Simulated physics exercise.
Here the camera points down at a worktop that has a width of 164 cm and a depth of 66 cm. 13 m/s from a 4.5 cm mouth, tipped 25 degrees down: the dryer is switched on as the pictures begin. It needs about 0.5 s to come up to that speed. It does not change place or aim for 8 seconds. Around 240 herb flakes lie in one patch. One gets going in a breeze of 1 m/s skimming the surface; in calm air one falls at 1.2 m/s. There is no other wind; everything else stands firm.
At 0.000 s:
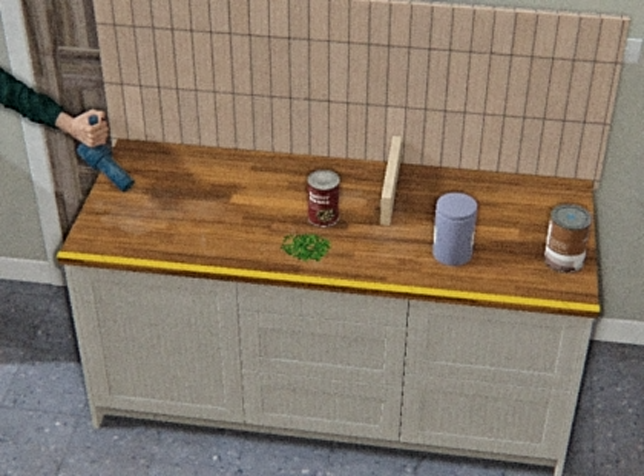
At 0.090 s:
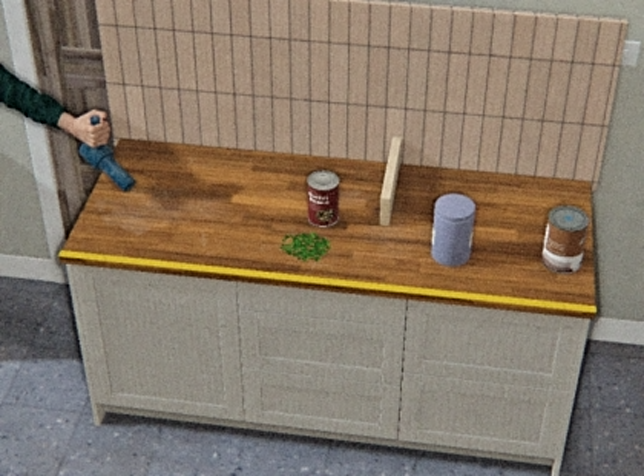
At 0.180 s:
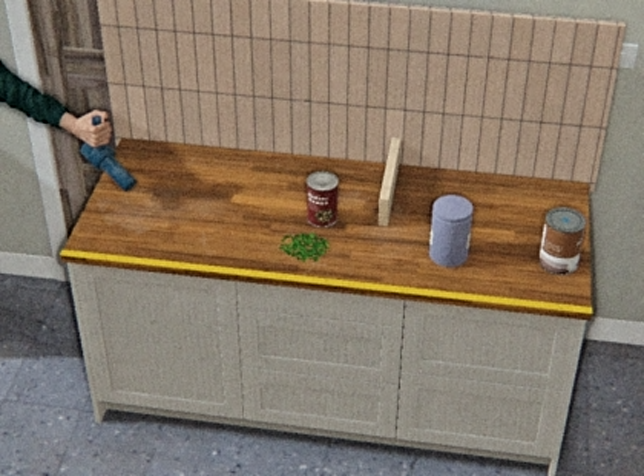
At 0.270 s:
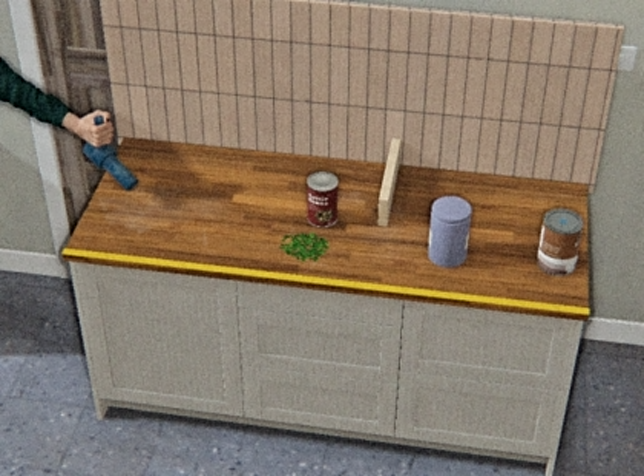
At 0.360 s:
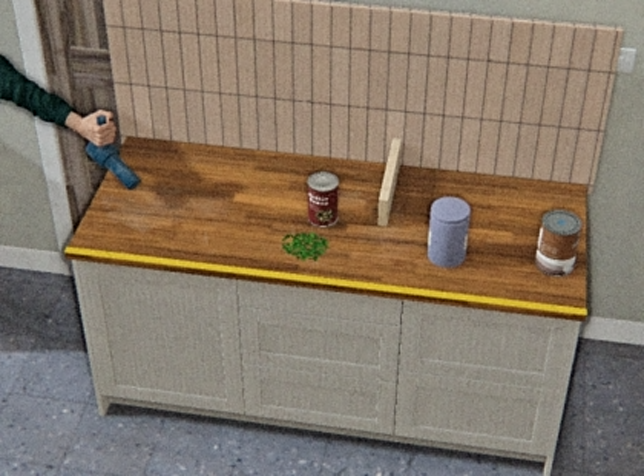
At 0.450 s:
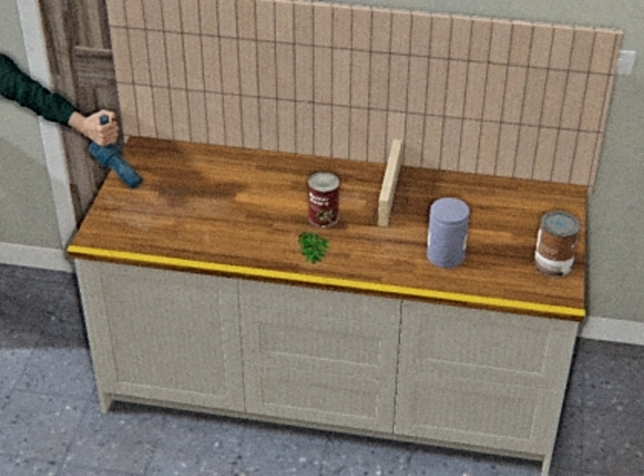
Green herb flakes lying still on a wooden worktop, then some shifting slightly right as a hand holds a dryer at left.
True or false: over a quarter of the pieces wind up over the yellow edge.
True.
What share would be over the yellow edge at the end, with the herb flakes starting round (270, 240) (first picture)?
In that case I'd expect around 60 percent.
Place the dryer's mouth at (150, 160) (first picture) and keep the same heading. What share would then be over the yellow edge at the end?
80 per cent, roughly.
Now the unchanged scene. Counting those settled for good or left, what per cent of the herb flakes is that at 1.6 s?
Roughly 50 per cent of them.
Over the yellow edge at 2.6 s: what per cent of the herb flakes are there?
About 50 %.
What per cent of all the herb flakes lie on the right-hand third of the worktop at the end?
Roughly 5 in a hundred.
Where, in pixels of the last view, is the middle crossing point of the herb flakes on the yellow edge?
Median crossing point, approx. (432, 297).
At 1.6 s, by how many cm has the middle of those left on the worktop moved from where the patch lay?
Roughly 80 cm.
After 1.6 s the count stands so, 50 % are over the yellow edge; the middle of those still in play is near (564, 296).
After 2.6 s the count stands so, 50 % are over the yellow edge.
After 4.4 s the count stands so, 50 % are over the yellow edge.
After 8.0 s, at the end, 50 % are over the yellow edge.
